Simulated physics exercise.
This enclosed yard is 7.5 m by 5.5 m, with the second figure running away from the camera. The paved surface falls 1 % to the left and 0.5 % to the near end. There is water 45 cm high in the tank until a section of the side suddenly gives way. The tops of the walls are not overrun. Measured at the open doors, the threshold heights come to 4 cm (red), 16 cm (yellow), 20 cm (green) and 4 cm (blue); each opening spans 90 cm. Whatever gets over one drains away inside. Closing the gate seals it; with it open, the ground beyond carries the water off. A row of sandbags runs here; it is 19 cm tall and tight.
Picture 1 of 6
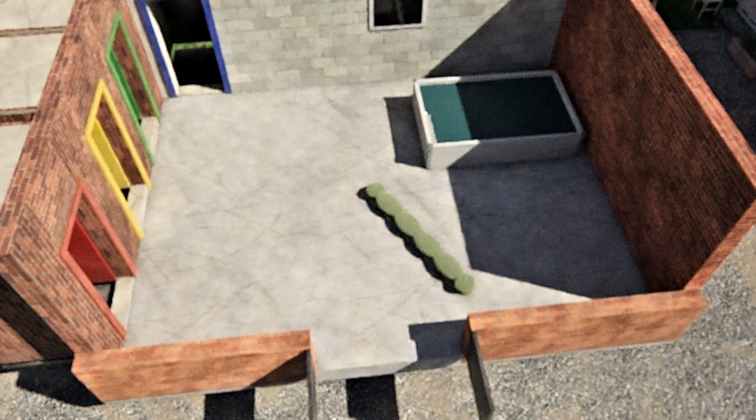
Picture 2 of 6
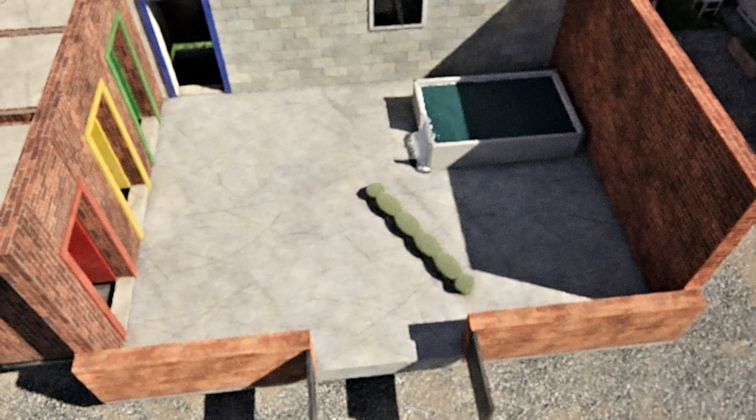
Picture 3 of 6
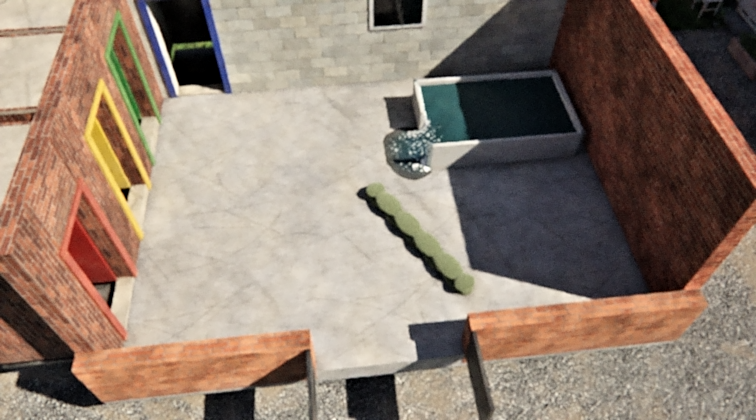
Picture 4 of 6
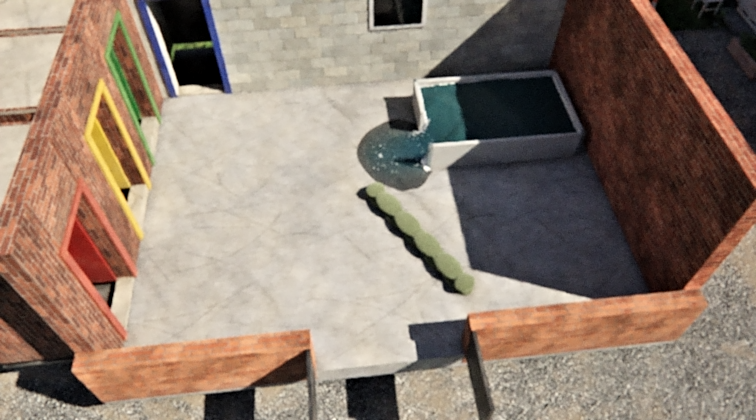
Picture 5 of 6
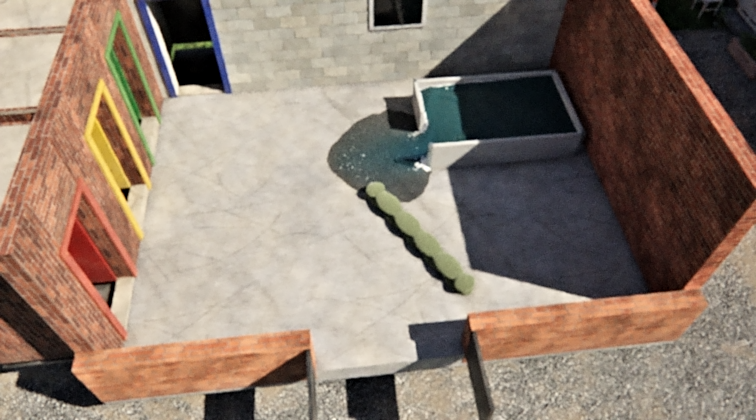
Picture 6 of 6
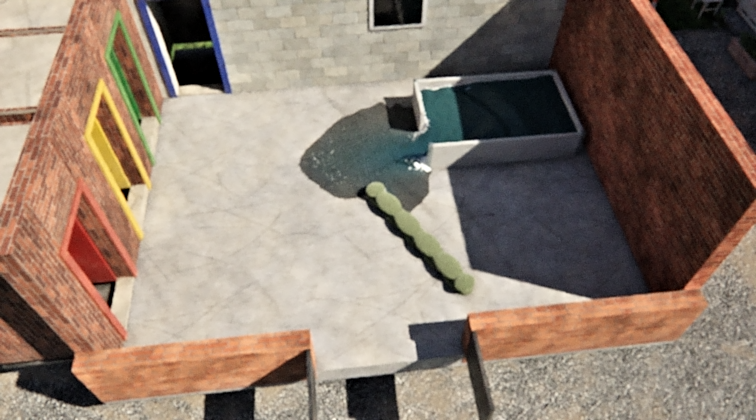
Water burst from the near left corner of a raised tank in a walled yard, splashed onto the pale paving, and spread leftward in a widening dark patch that reached the top of the sandbag row.
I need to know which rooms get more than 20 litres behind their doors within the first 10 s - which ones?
The red door is going to break the limit; the yellow door is going to hold within the limit; the green door is going to hold within the limit; the blue door is going to break the limit.
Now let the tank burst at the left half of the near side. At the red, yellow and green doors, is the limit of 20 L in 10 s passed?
Here's how it goes: Red falls short, yellow falls short, green falls short.
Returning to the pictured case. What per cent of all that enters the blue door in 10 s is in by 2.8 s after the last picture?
0 per cent, roughly.
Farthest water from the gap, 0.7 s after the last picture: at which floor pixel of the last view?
That's around (215, 191) in the last picture.
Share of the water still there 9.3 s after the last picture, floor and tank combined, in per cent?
Roughly 92 percent.
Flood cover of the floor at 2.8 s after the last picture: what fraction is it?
Roughly 50 percent.
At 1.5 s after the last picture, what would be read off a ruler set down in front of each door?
In centimetres, the red door has 0, the yellow door 5, the green door 1 and the blue door 0.
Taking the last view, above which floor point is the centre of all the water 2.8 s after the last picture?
(383, 152).
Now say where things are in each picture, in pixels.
In the first frame, the tank at (495, 110) is whole and still, 45 cm deep.
In the second frame, the front is at (423, 169), 0.4 m from the gap at (427, 144); 0.1 m2 of floor is under water; 45 cm left at the back of the tank.
In the third frame, water pours out at (427, 144) and has run 0.7 m, to (390, 141); typically 7 cm deep outside, 45 cm at the tank's back.
In the fourth frame, the front is at (363, 146), 1.1 m from the gap at (427, 145); 1.2 m2 of floor is under water; 45 cm left at the back of the tank.
In the fifth frame, the front is at (333, 161), 1.6 m from the gap at (427, 144); 2.0 m2 of floor is under water; 45 cm left at the back of the tank.
In the sixth frame, water pours out at (427, 144) and has run 2.1 m, to (309, 171); typically 3 cm deep outside, 45 cm at the tank's back.
Then, 0.7 s after the last picture water covers 20 % of the floor and is deepest (25 cm) near (417, 156); red door not reached, yellow door not reached, green door not reached, blue door not reached.
Then, 1.5 s after the last picture water covers 35 % of the floor and is deepest (22 cm) near (417, 156); red door not reached, yellow door 5 cm at the sill, 0 L in, green door not reached, blue door not reached.
Then, 2.8 s after the last picture water covers 50 % of the floor and is deepest (19 cm) near (173, 106); red door 7 cm at the sill, 2 L in, yellow door 16 cm at the sill, 0 L in, green door 14 cm at the sill, 0 L in, blue door 6 cm at the sill, 1 L in.
Then, 5.3 s after the last picture water covers 55 % of the floor and is deepest (12 cm) near (120, 375); red door 6 cm at the sill, 15 L in, yellow door 9 cm at the sill, 0 L in, green door 9 cm at the sill, 0 L in, blue door 9 cm at the sill, 40 L in.
Then, 9.3 s after the last picture water covers 75 % of the floor and is deepest (12 cm) near (120, 375); red door 9 cm at the sill, 50 L in, yellow door 7 cm at the sill, 0 L in, green door 7 cm at the sill, 0 L in, blue door 6 cm at the sill, 65 L in.
